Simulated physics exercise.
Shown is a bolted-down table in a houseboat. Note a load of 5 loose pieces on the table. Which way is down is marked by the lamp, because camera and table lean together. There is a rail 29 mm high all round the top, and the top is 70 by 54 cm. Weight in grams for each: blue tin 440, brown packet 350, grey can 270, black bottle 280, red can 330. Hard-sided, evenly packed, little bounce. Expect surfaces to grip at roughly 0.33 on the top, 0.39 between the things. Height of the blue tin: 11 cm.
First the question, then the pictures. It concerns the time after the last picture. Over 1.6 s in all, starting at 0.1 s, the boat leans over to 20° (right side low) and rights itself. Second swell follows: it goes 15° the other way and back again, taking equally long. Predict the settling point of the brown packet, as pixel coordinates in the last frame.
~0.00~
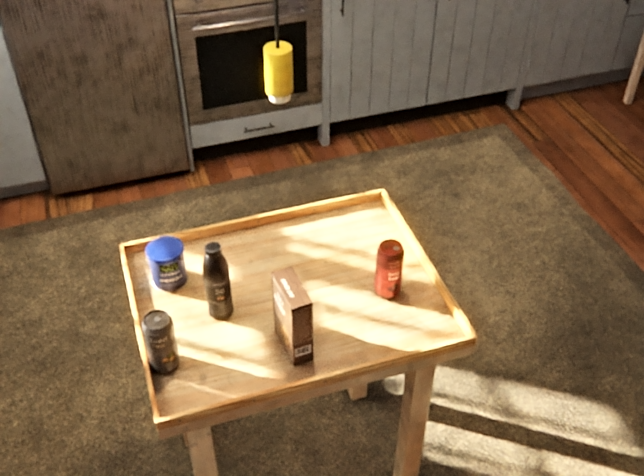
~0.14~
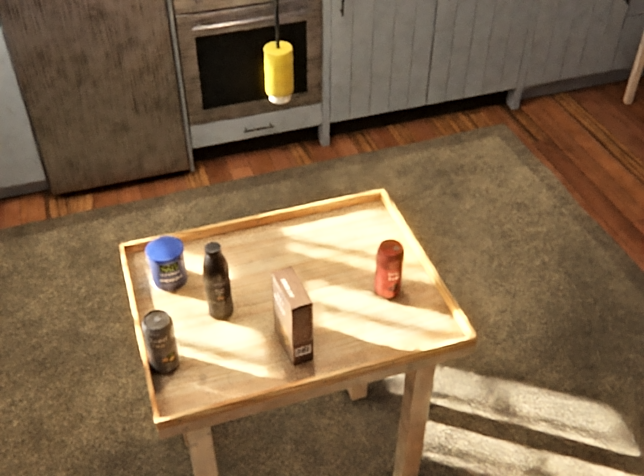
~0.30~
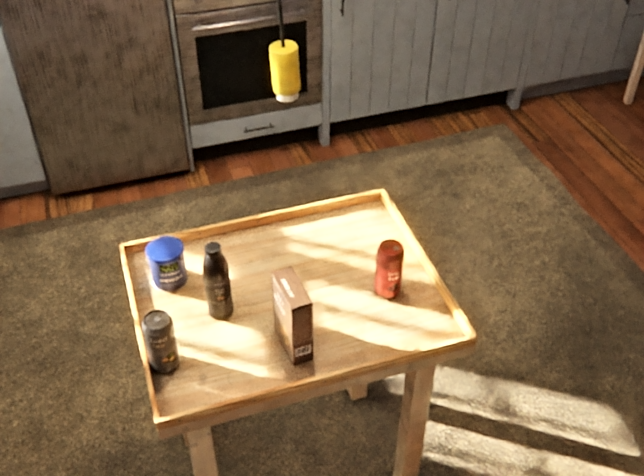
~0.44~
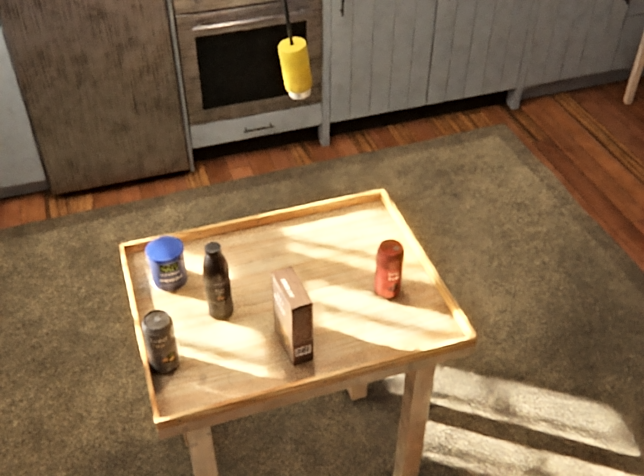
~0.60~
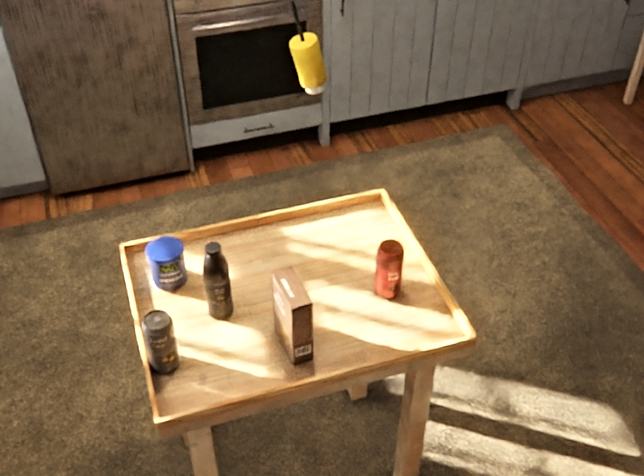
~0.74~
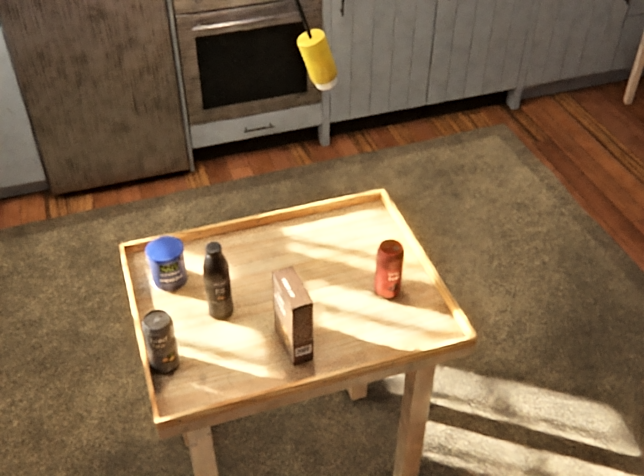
Settling point: Roughly (369, 315).
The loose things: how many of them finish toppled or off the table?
2.
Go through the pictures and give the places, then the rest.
The first frame shows boat level; brown packet (293, 316); blue tin (168, 264).
The second frame shows boat level; black bottle (217, 280); red can (389, 270).
The third frame shows heel 3°, right side down; blue tin (168, 264); grey can (161, 342).
The fourth frame shows heel 8°, right side down; black bottle (217, 280); red can (389, 270).
The fifth frame shows heel 14°, right side down; blue tin (168, 264); grey can (161, 342).
The sixth frame shows heel 18°, right side down; brown packet (293, 316); black bottle (217, 280).
After 1.04 s, heel 19°, right side down; brown packet 38° off its base near (319, 309); black bottle 13° off its base.
After 1.14 s, heel 16°, right side down; brown packet on its side near (347, 318); black bottle 32° off its base; red can moved 2 cm.
After 1.24 s, heel 12°, right side down; brown packet on its side near (363, 316); black bottle 71° off its base; red can moved 3 cm.
After 1.34 s, heel 8°, right side down; brown packet on its side near (369, 315); black bottle on its side; red can moved 4 cm.
In the end (3.8 s), toppled on the table, brown packet and black bottle; the other 3 under 5 cm from the start. In the last view, brown packet near (369, 315).
